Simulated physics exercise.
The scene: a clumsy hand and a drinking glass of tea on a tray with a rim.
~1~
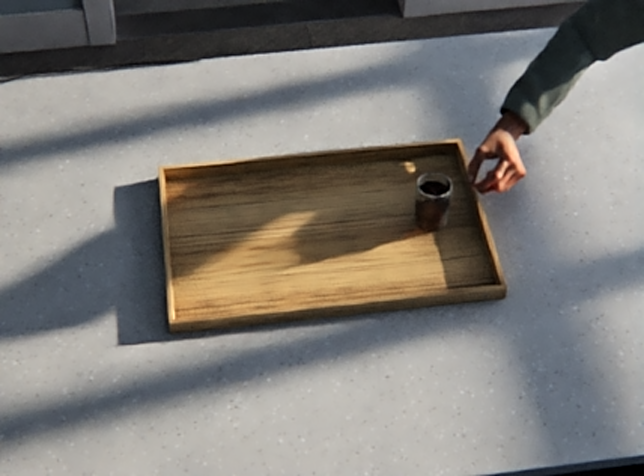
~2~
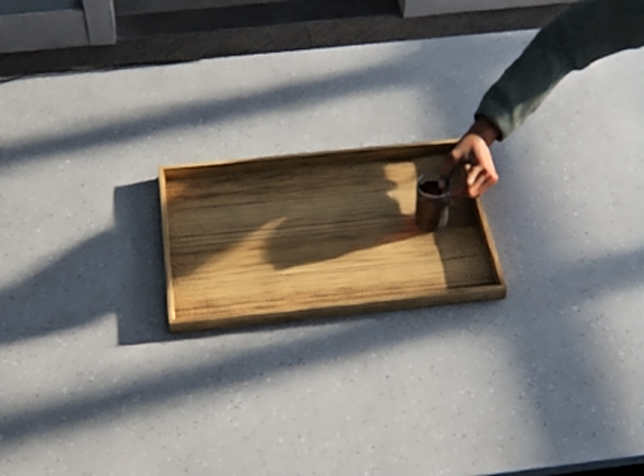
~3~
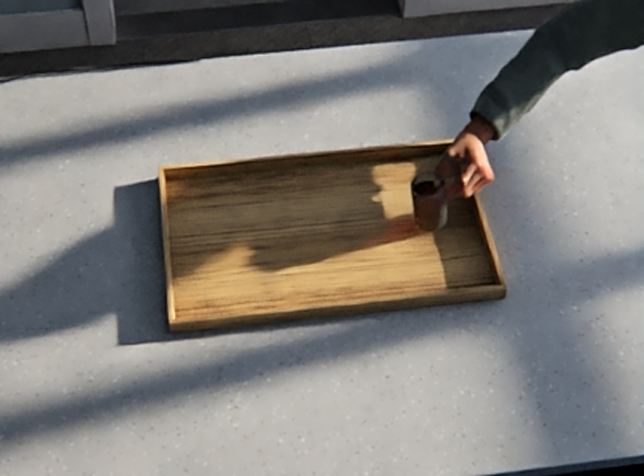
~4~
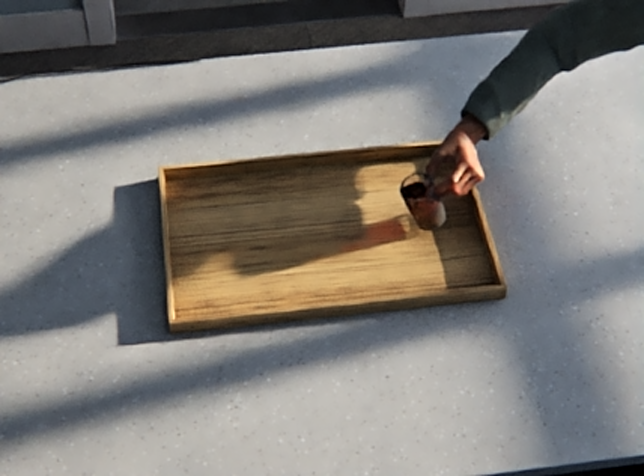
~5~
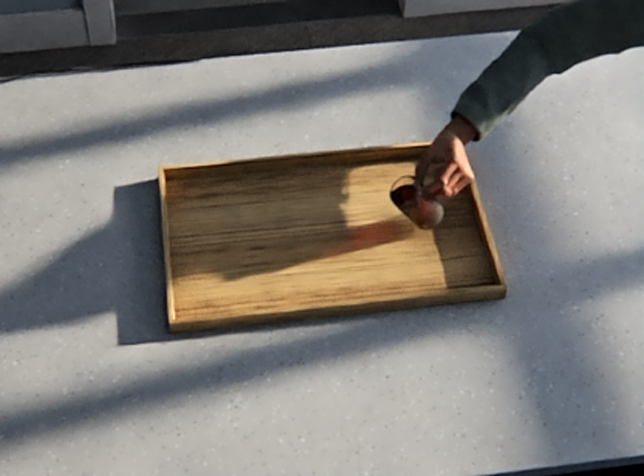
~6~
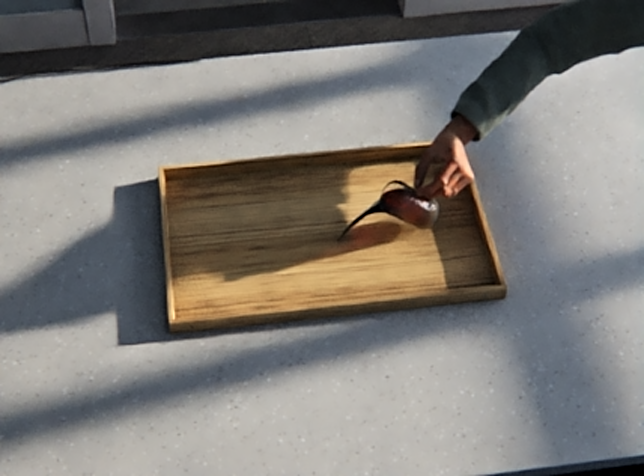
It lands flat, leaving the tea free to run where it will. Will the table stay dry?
Yes, sure enough, the spill will remain on the tray.
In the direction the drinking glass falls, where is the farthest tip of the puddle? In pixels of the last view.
(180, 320).
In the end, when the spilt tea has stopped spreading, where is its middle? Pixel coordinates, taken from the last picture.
Close to (247, 256).
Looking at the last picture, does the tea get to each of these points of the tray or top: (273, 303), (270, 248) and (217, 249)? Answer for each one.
One: Reached. Two: Wet. Three: Reached.
Shortly, the drinking glass lies in the tray; the puddle covers about as much as a plate; none is outside.
Then, the puddle covers about as much as a tray; none is outside.
At the finish, the puddle covers about as much as a tray; none is outside.
